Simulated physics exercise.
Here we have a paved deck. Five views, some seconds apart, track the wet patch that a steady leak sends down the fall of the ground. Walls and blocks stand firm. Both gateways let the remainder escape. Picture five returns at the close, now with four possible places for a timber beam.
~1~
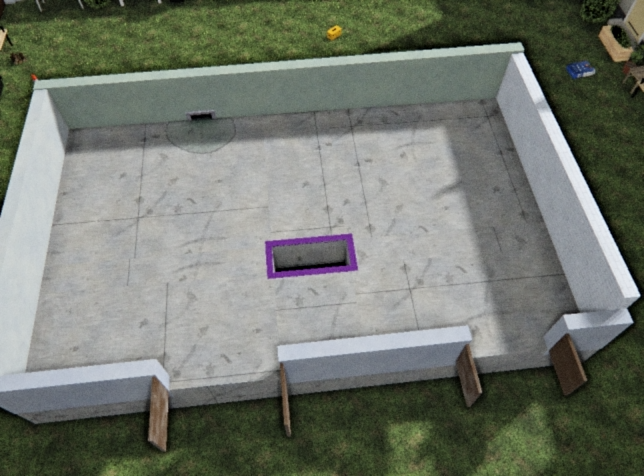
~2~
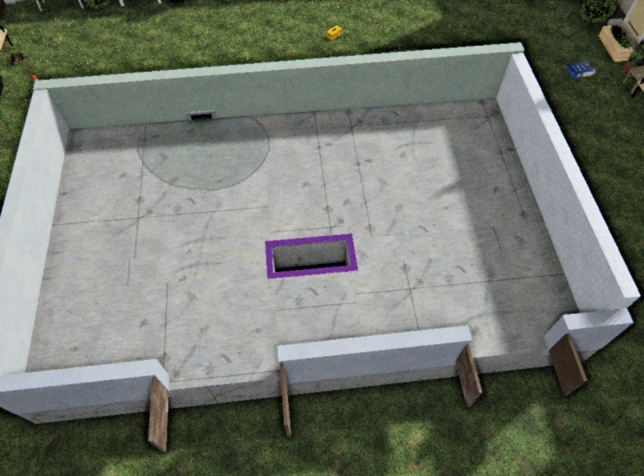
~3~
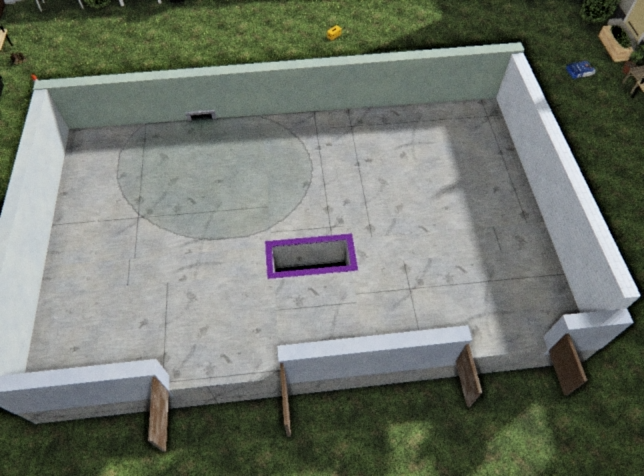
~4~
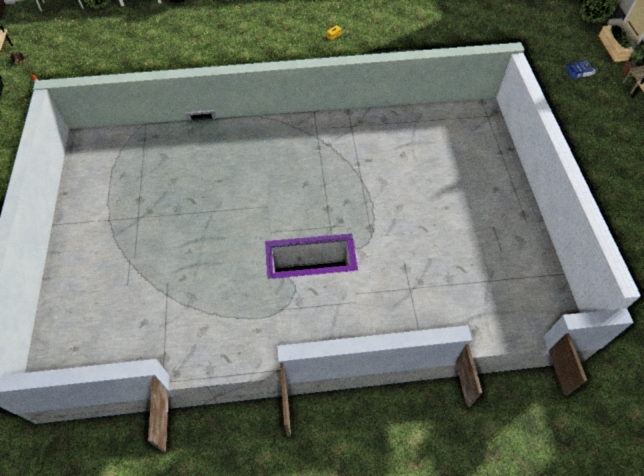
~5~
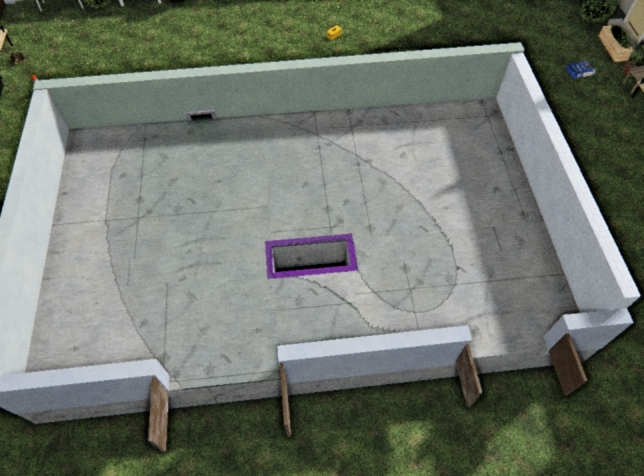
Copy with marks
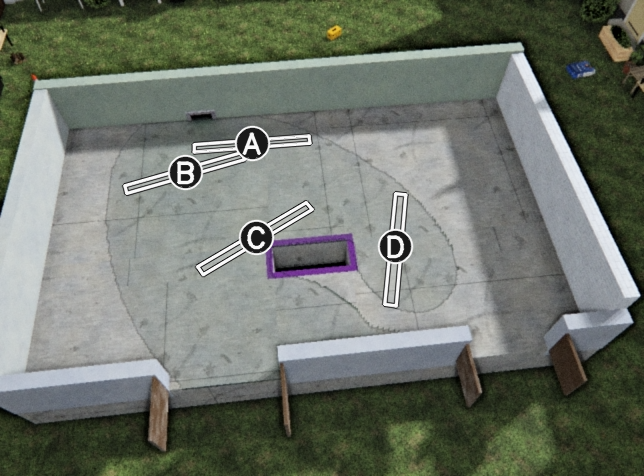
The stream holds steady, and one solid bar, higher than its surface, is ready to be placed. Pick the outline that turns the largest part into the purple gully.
Use spot D.
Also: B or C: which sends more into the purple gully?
That is spot B.
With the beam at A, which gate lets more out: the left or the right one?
The right one.
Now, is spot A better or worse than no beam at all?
Spot A is worse.
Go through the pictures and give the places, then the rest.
Outfall at (201, 116); purple gully at (311, 256); open gate at (500, 341); open gate at (226, 370); front seen at (187, 148), 2 % of the ground wet; purple gully still dry, in the first frame.
Front seen at (243, 176), 8 % of the ground wet; purple gully still dry, in the second frame.
Front seen at (265, 225), 18 % of the ground wet; purple gully still dry, in the third frame.
Front seen at (260, 310), 31 % of the ground wet; purple gully taking water, in the fourth frame.
Front seen at (423, 304), 45 % of the ground wet; purple gully taking water, in the fifth frame.
On the marked copy, A from (194, 148) to (309, 139); B from (125, 189) to (243, 156); C from (200, 270) to (309, 206); D from (390, 305) to (400, 194).
If A is chosen, about 8 % of the stream goes into the purple gully, about 92 % out by the gates.
If B is chosen, about 8 % of the stream goes into the purple gully, about 92 % out by the gates.
If C is chosen, about 2 % of the stream goes into the purple gully, about 98 % out by the gates.
If D is chosen, about 38 % of the stream goes into the purple gully, about 62 % out by the gates.
